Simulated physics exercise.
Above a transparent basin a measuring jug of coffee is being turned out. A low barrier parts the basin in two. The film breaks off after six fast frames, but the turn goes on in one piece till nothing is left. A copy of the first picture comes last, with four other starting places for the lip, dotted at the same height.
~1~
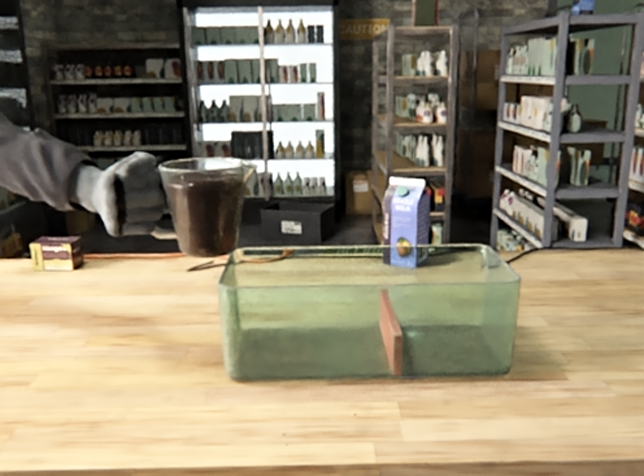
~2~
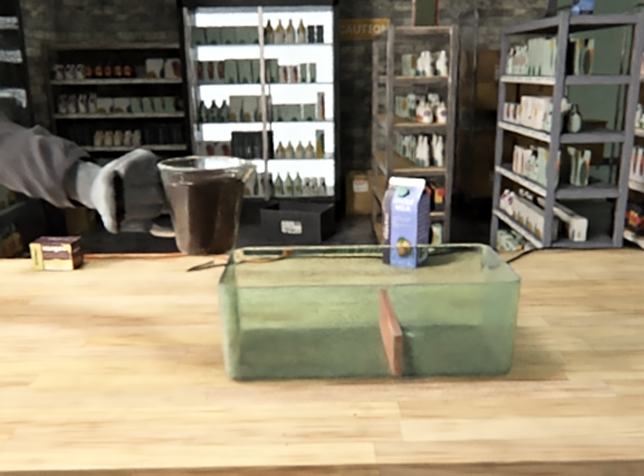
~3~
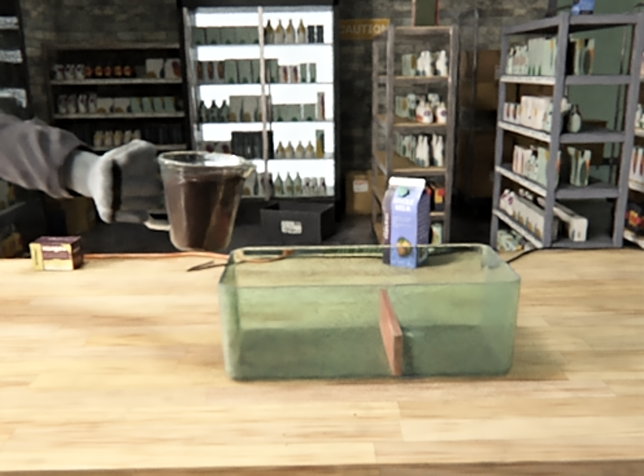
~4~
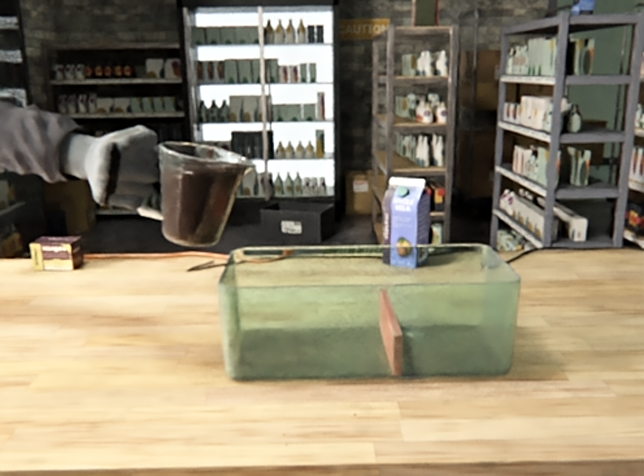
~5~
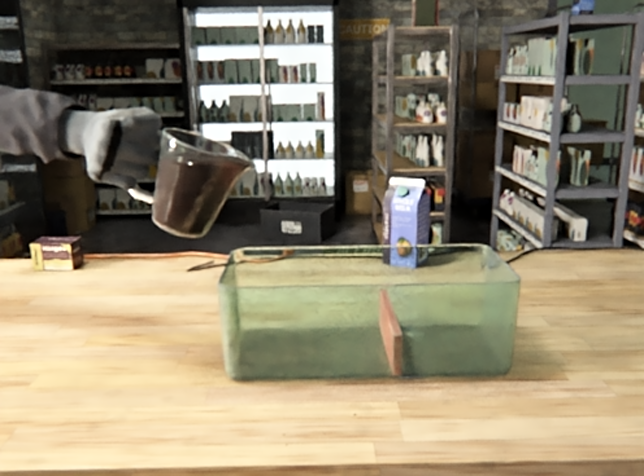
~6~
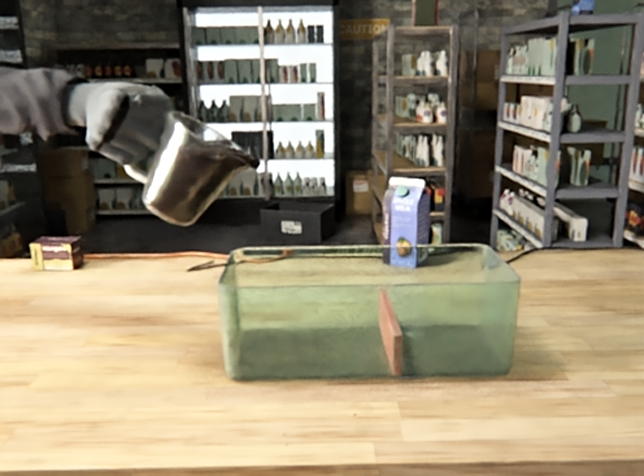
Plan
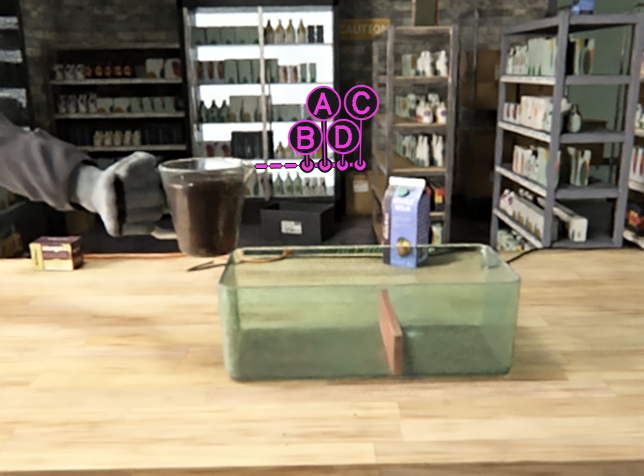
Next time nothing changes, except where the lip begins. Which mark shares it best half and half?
Place B does it best.
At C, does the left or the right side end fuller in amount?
The right one.
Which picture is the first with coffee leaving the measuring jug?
In picture 6.
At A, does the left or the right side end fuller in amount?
The right side.
On the marked copy, A at (324, 165); B at (307, 165); C at (360, 164); D at (342, 164).
Choosing A, about 12 % ends left of the wall and 86 % right of it.
Choosing B, about 46 % ends left of the wall and 52 % right of it.
Choosing C, about 5 % ends left of the wall and 93 % right of it; 3 % is lost outside.
Choosing D, about 5 % ends left of the wall and 93 % right of it.
